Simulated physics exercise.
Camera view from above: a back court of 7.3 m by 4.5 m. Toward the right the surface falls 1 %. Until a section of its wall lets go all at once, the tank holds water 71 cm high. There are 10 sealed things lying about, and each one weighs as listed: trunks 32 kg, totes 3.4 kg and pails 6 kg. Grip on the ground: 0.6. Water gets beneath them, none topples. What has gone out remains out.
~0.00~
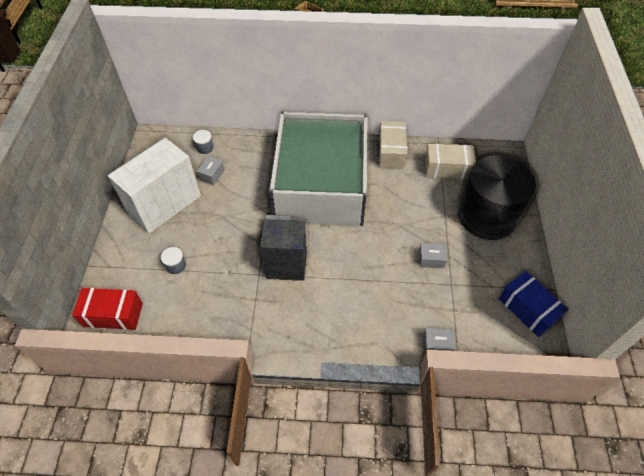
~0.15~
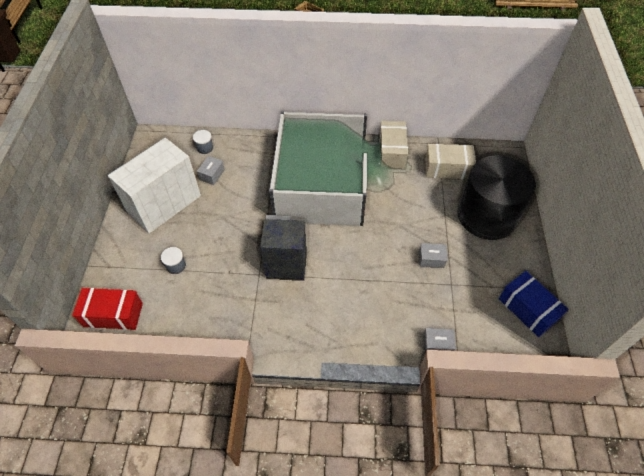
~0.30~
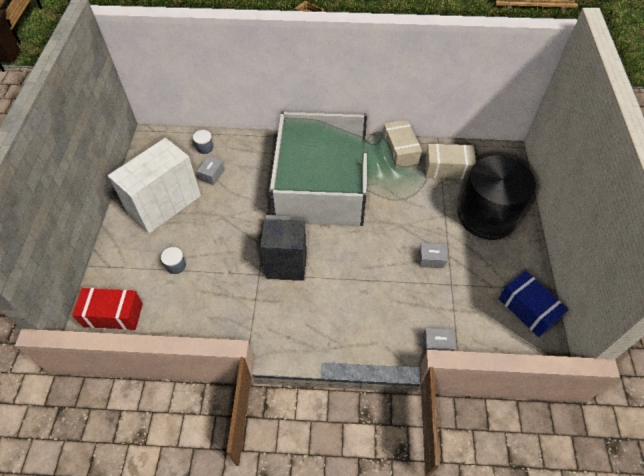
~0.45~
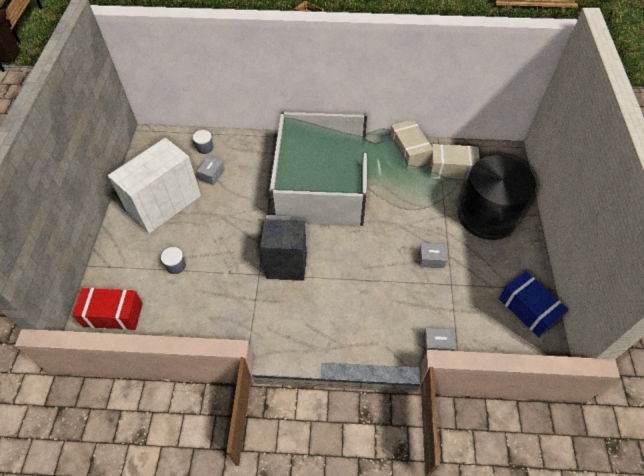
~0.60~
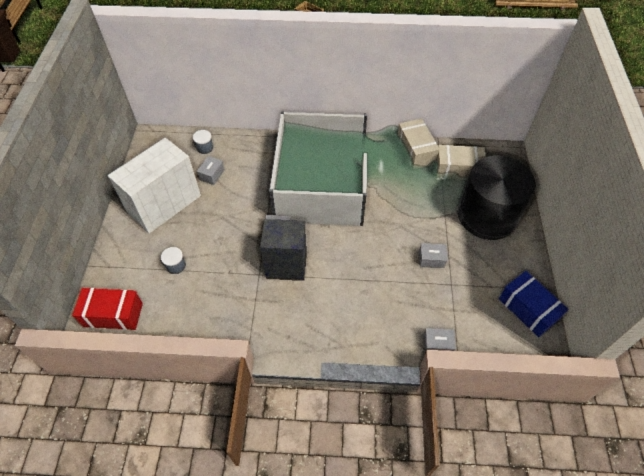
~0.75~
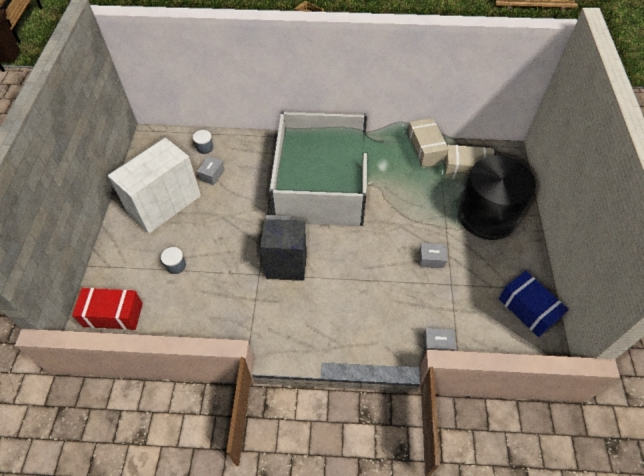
A walled back court with a stone floor is seen from above by a still camera. A tank of green water stands near the back wall, with a white block, small grey boxes and a red trunk to the left, a dark cube in front, and two cream boxes, a black barrel and a blue trunk to the right. Water pours through the tank's right side and spreads rightward, pushing and turning the nearer cream box, then shifting the other slightly, while the trunks stay still.
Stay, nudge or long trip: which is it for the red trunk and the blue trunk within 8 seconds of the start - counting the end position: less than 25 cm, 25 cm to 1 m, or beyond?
The red trunk does not really move; the blue trunk goes beyond a metre.
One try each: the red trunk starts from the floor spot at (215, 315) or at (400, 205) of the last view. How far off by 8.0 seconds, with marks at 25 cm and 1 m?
Taken in turn, it stays almost motionless and then glides a modest way.
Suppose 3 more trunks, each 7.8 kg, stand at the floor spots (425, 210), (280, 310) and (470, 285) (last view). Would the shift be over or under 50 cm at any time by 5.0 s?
In the order listed: Across the line; behind the line; across the line.
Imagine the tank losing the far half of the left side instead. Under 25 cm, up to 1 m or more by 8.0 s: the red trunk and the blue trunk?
With that failure, the red trunk covers a big distance, and the blue trunk keeps its spot.
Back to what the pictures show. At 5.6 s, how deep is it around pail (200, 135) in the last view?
Depth: Near 1 cm.
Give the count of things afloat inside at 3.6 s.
It comes to 3.
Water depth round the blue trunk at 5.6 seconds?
Roughly 7 cm deep.
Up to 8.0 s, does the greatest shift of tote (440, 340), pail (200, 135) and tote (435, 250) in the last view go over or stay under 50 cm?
Item by item, they came out above the mark, below the mark and above the mark.
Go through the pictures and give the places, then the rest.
The red trunk at (104, 303), on the bottom; the blue trunk at (537, 298), on the bottom; 2.5 m2 under water; 0 of 10 have shifted, in the first frame.
The red trunk at (104, 303) rests on the ground; the blue trunk at (537, 298), on the bottom; 3.0 m2 under water; 0 of 10 have shifted, in the second frame.
The red trunk at (104, 303) rests on the ground; the blue trunk at (537, 298), on the bottom; water covers 3.6 m2; 1 of 10 have shifted, in the third frame.
The red trunk at (104, 303), on the bottom; the blue trunk at (537, 298), on the bottom; water covers 4.4 m2; 2 of 10 have shifted, in the fourth frame.
The red trunk at (104, 303), on the bottom; the blue trunk at (537, 298) rests on the ground; water covers 5.2 m2; 2 of 10 have shifted, in the fifth frame.
The red trunk at (104, 303) rests on the ground; the blue trunk at (537, 298) rests on the ground; water covers 5.8 m2; 2 of 10 have shifted, in the sixth frame.
After 1.6 s the red trunk is near (104, 303), 0.0 m from its start, aground; the blue trunk is near (537, 298), 0.0 m from its start, aground; 0 of 10 are out; 2 afloat.
After 3.6 s the red trunk is near (104, 303), 0.0 m from its start, aground; the blue trunk is near (490, 330), 0.9 m from its start, aground; 0 of 10 are out; 3 afloat.
After 5.6 s the red trunk is near (104, 303), 0.0 m from its start, aground; the blue trunk is near (349, 304), 2.7 m from its start, aground; 1 of 10 are out; 3 afloat.
After 8.0 s the red trunk is near (104, 303), 0.0 m from its start, aground; the blue trunk is near (330, 303), 3.0 m from its start, aground; 1 of 10 are out; 1 afloat.
